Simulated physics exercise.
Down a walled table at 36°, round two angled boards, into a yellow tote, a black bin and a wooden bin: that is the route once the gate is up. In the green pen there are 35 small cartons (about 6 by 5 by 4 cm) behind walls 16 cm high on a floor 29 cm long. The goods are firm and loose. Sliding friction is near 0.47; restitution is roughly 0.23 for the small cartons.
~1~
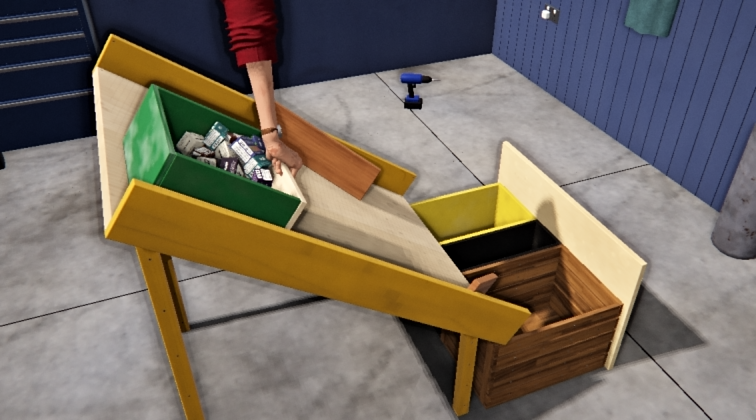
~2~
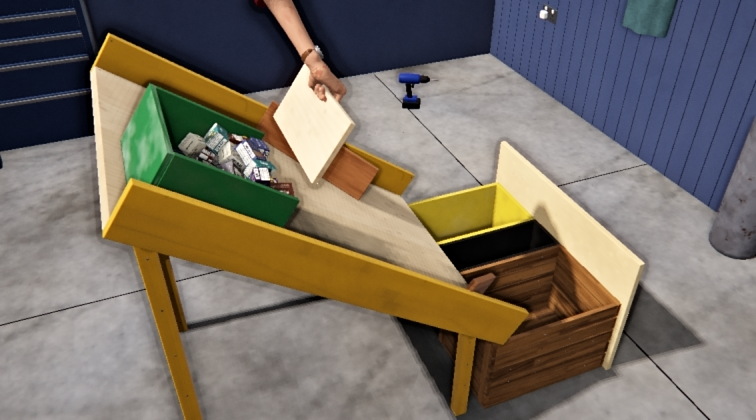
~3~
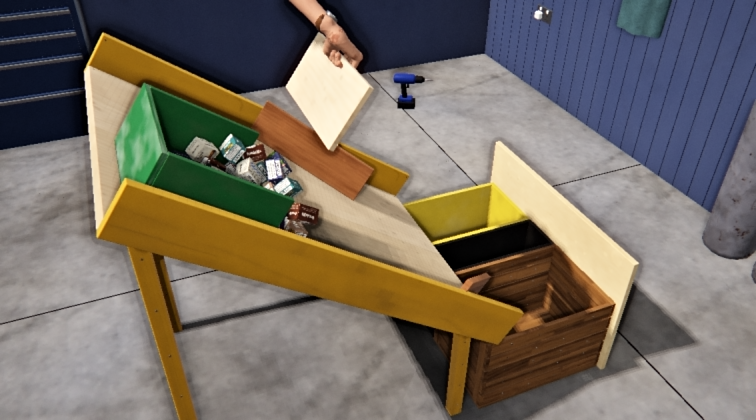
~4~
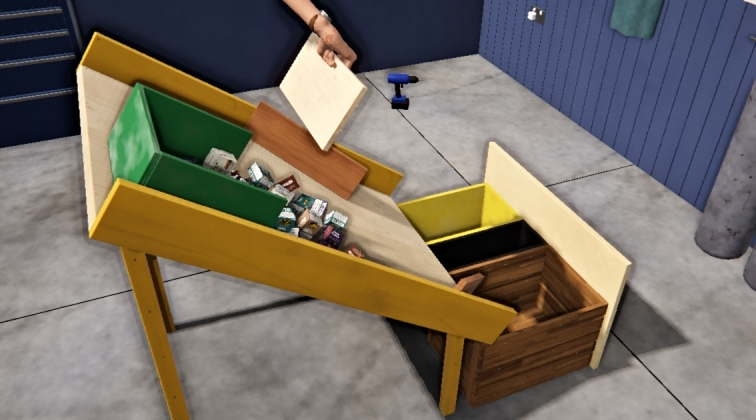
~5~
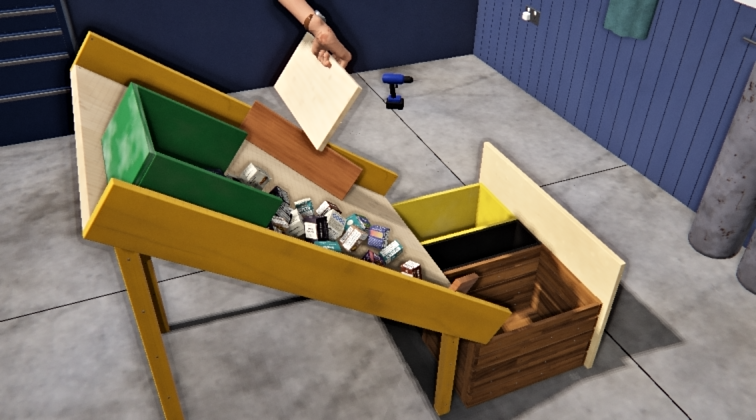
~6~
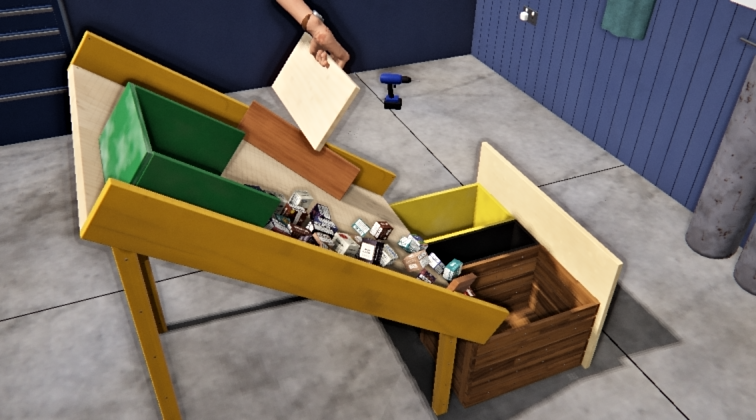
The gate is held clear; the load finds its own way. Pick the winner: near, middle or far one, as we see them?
Look in the nearest one, the wooden bin.
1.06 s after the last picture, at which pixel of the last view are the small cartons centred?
Near (516, 328).
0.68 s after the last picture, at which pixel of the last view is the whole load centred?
Around (513, 326).
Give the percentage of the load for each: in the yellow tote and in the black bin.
About 0 and 15 per cent.
Then, 0.17 s after the last picture, 2 in the black bin, 5 in the wooden bin, 27 on the slope and 1 in the air.
Then, 0.38 s after the last picture, 2 in the black bin, 16 in the wooden bin, 14 on the slope and 3 in the air.
Then, 0.68 s after the last picture, 6 in the black bin, 27 in the wooden bin, 1 on the slope and 1 in the air.
Final count (1.06 s after the last picture), 6 in the black bin and 29 in the wooden bin.
